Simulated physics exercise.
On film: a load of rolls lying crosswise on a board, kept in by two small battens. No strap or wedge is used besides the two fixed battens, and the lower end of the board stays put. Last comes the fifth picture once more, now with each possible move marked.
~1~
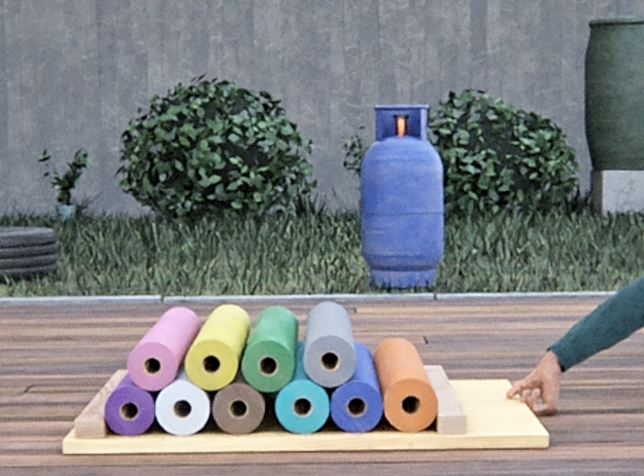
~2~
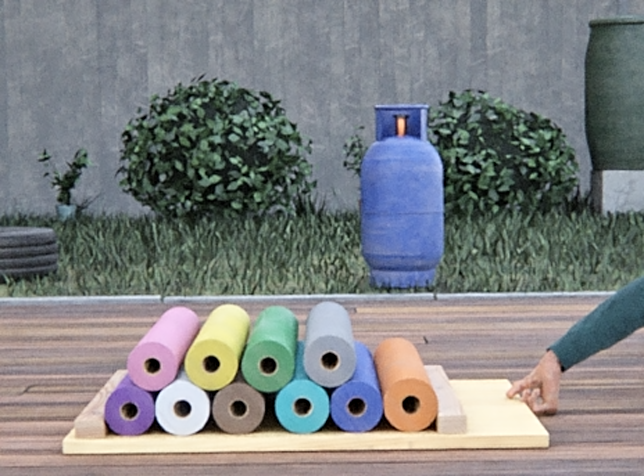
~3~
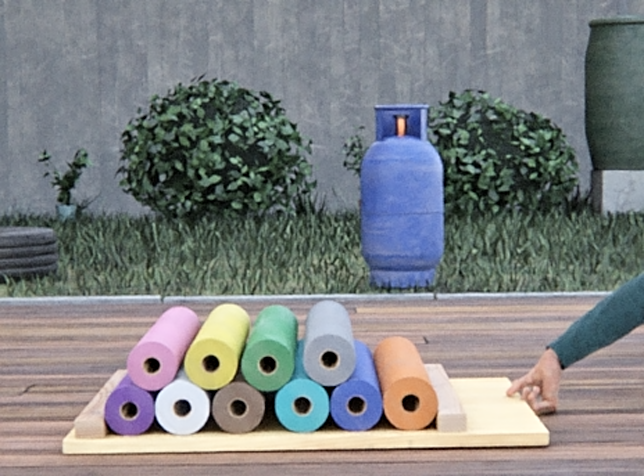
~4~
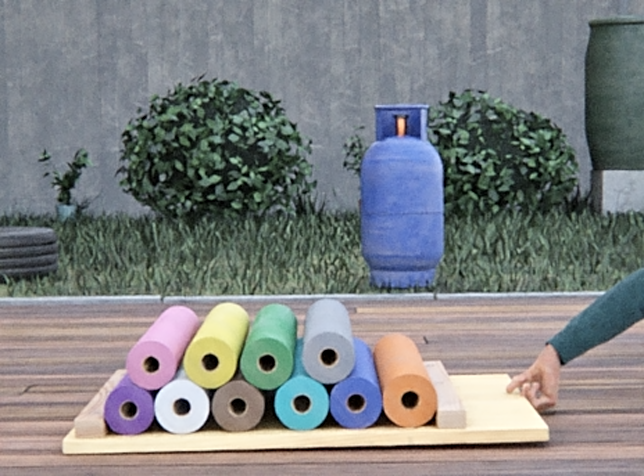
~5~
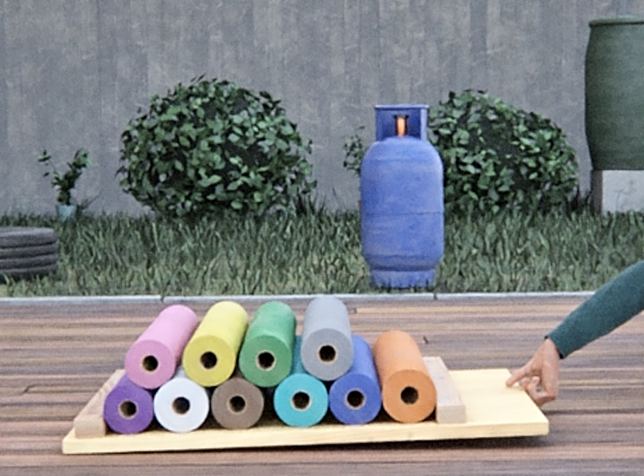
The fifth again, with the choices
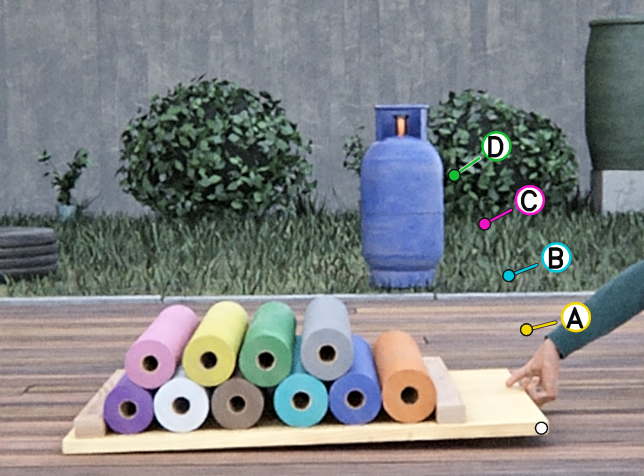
On a wooden deck in front of grass, bushes and a blue gas cylinder, colourful rolls lie stacked in two rows on a pale board between small battens. A hand at the right end of the board slowly lifts that end slightly, and the board tilts a little with the rolls still stacked.
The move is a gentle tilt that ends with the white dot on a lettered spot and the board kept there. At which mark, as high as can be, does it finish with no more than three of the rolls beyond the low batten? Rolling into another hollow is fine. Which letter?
The answer is mark C.
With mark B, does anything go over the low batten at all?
No, at B.
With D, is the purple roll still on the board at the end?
Yes, with D.
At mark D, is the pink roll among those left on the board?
The pink roll: No.
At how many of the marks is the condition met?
Three of them.
On the marked copy, A at (526, 330); B at (509, 276); C at (485, 224); D at (454, 176); the white dot at (542, 428).
With C. Early on, board at 16°.
Further on, board at 27°.
At the end, board at 27°, none over the low batten.
As for the rest, A none over the low batten; B none over the low batten; D four over the low batten (green, grey, yellow, pink).
